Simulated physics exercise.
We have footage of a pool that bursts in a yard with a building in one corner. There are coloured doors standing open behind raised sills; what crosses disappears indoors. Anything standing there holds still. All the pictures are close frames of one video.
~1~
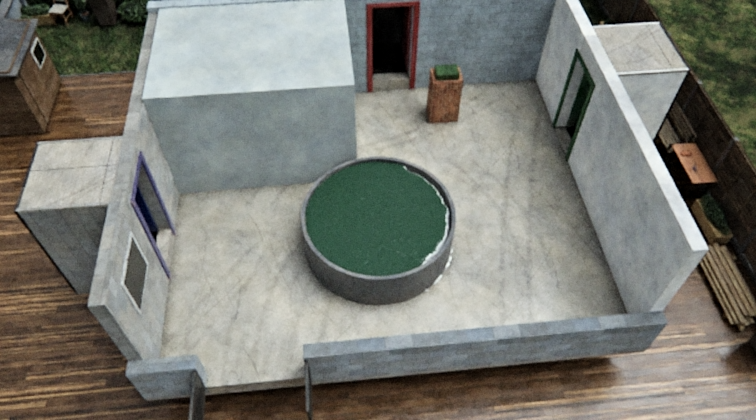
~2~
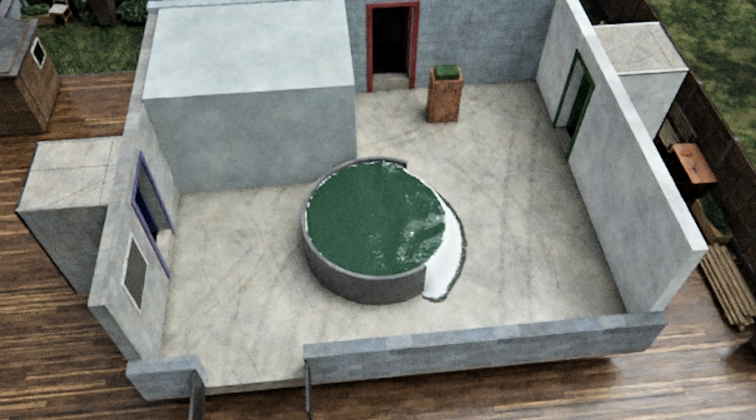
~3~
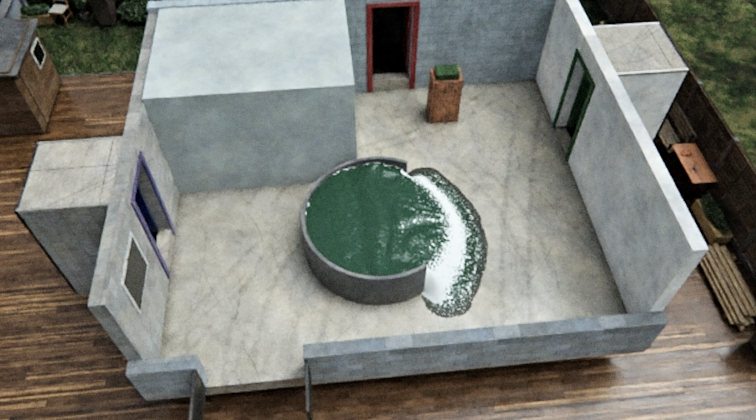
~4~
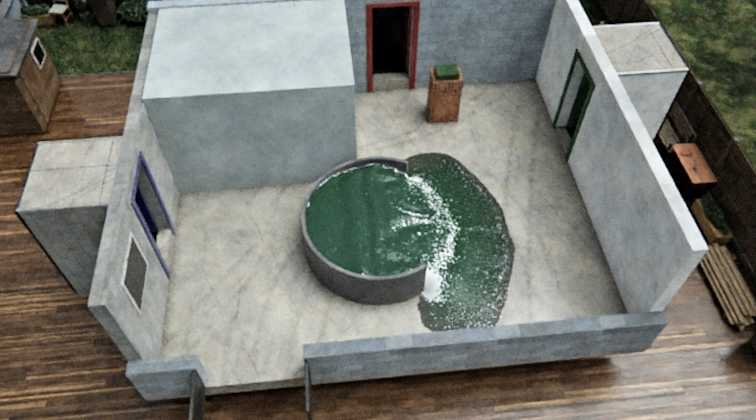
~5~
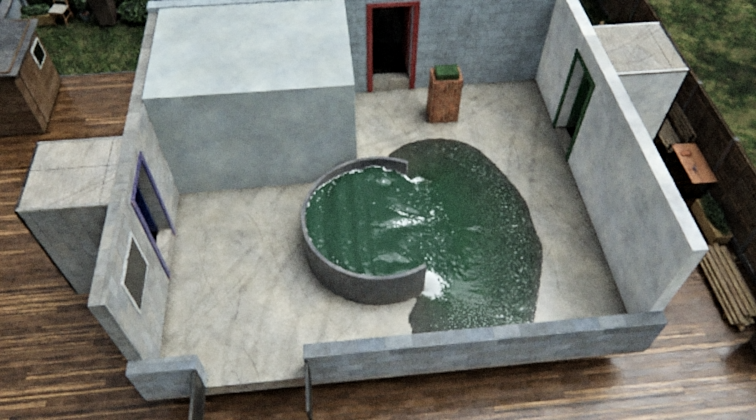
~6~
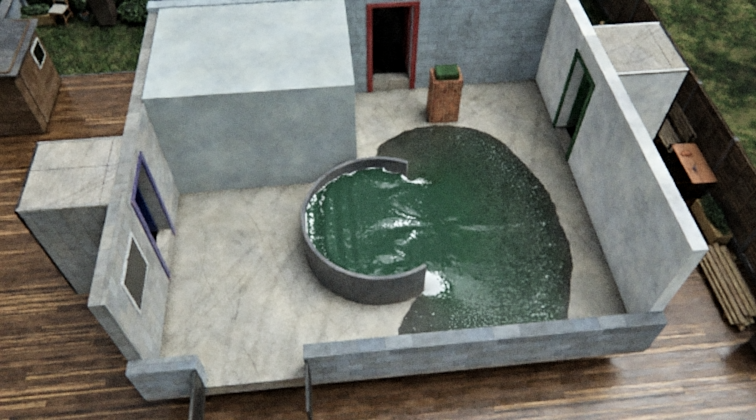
Green water bursts from the right side of a round pool and spreads across the yard.
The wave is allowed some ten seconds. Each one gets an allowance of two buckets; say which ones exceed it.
Going through them: The blue door does not exceed it; the red door does not exceed it; the green door exceeds it.
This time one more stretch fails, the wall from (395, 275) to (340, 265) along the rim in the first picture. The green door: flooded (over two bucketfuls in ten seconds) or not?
The green one stays within it.
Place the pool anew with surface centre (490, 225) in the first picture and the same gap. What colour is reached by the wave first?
The door in question is the door marked green.
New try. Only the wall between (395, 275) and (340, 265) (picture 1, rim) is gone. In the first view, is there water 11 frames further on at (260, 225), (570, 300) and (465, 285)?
As listed: Not flooded, under water, awash.
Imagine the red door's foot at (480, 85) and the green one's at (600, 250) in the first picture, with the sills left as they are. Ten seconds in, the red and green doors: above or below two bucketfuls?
I'd say the red door keeps within limits and the green door breaks the limit.
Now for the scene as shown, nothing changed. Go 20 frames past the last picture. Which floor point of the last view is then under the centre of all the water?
Around (492, 219).
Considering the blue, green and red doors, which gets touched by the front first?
It would be the green door.
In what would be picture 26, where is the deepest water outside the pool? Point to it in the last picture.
Somewhere around pixel (526, 84).
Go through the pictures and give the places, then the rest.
Still water in the round pool at (379, 216), in the first frame.
Water pours out at (448, 225) and has run to (434, 299), in the second frame.
The front is at a hidden place, out from the gap at (448, 228), in the third frame.
The front is at a hidden place, out from the gap at (448, 230), in the fourth frame.
Water pours out at (448, 230) and has run to (443, 142), in the fifth frame.
Water pours out at (447, 231) and has run to (447, 128), in the sixth frame.
A moment on, water covers 50 % of the floor; the blue door not reached, the red door not reached, the green door under two buckets in.
Next, water covers 55 % of the floor; the blue door not reached, the red door wet at the sill, nothing in, the green door far over two buckets in.
Then, water covers 60 % of the floor; the blue door not reached, the red door wet at the sill, nothing in, the green door far over two buckets in.
Later, water covers 85 % of the floor; the blue door not reached, the red door wet at the sill, nothing in, the green door far over two buckets in.
In the end, water covers 95 % of the floor; the blue door wet at the sill, nothing in, the red door wet at the sill, nothing in, the green door far over two buckets in.
